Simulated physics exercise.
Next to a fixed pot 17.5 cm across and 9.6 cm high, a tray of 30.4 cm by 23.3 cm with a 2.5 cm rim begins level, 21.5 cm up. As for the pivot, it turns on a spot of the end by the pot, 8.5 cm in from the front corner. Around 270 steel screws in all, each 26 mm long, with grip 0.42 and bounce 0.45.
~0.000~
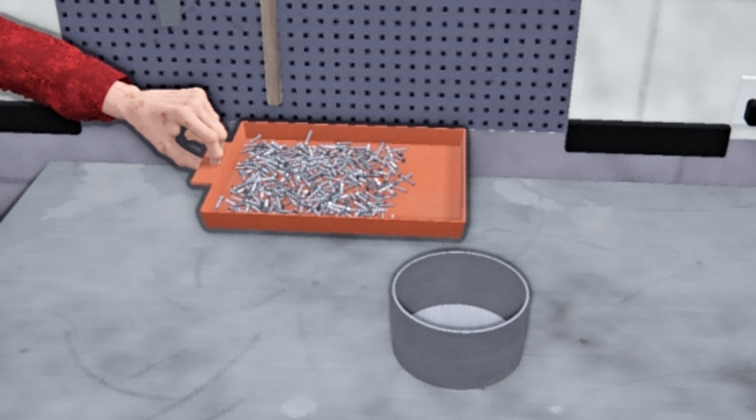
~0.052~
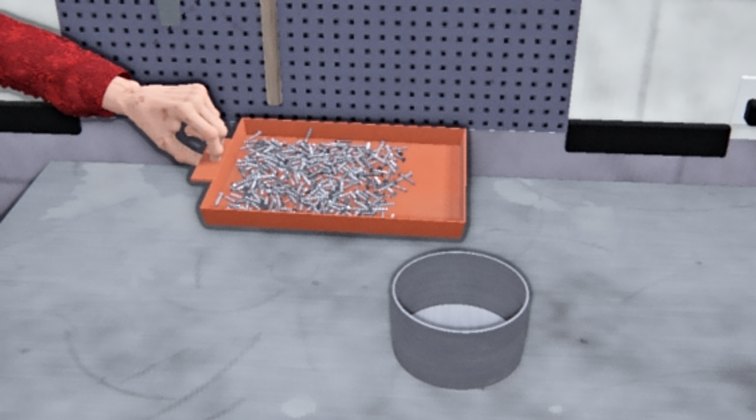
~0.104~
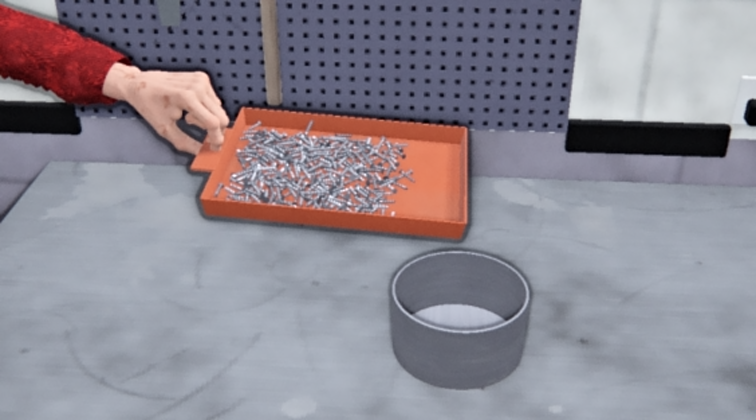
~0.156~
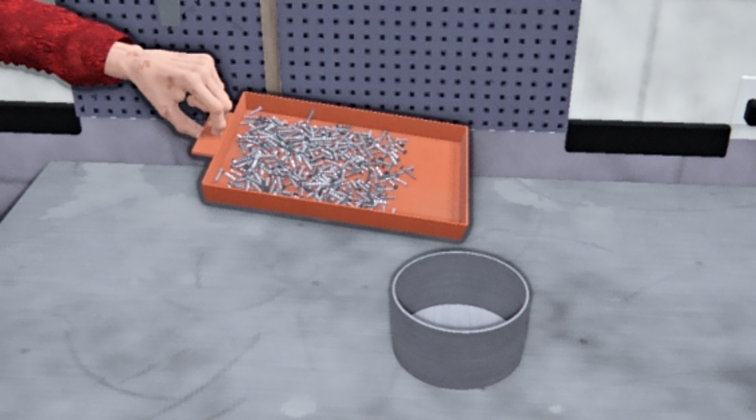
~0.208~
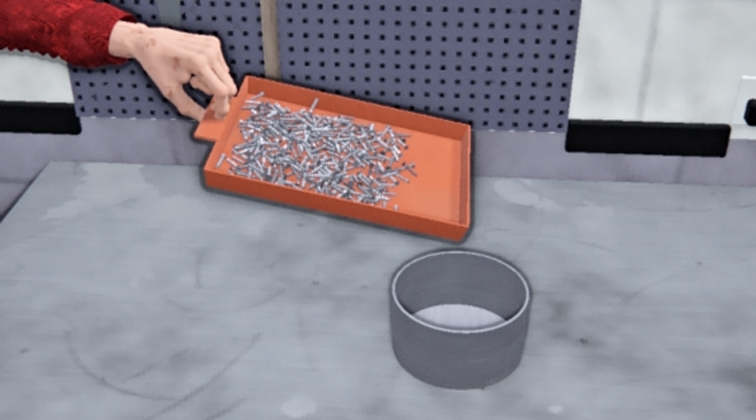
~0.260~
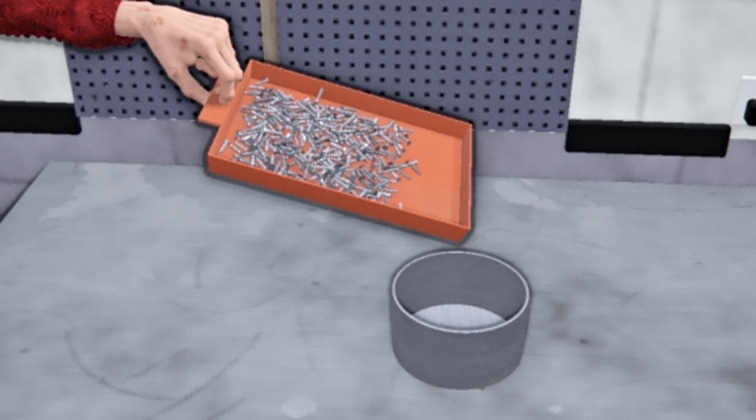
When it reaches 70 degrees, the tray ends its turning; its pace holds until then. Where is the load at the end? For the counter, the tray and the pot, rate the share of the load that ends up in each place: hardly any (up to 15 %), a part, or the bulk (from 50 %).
Share of the load - the counter: A part, the tray: A part, the pot: A part.
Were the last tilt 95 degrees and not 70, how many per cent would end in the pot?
65 percent.
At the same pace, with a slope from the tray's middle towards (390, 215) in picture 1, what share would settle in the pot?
Roughly 40 percent of them.
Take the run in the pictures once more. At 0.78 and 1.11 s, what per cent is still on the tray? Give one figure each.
I'd say roughly 95, then roughly 30.
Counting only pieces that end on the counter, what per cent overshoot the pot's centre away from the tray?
100 per cent.
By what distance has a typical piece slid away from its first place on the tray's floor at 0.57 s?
It has moved some 6 cm from its start.
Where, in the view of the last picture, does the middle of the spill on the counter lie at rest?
Look close to (560, 354) in the last picture.
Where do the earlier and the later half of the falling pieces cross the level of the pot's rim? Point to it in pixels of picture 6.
Early half: About (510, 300); late half: (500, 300).
Then, at 0.57 s, tilt 43 degrees; the tray holds 100 %, the pot 0 %.
Then, at 0.78 s, tilt 60 degrees; the tray holds 95 %, the pot 0 %.
After 1.11 s, tilt 70 degrees; the tray holds 30 %, the pot 35 %.
By 2.4 s all is still; counter 30 %, tray 30 %, pot 40 %.
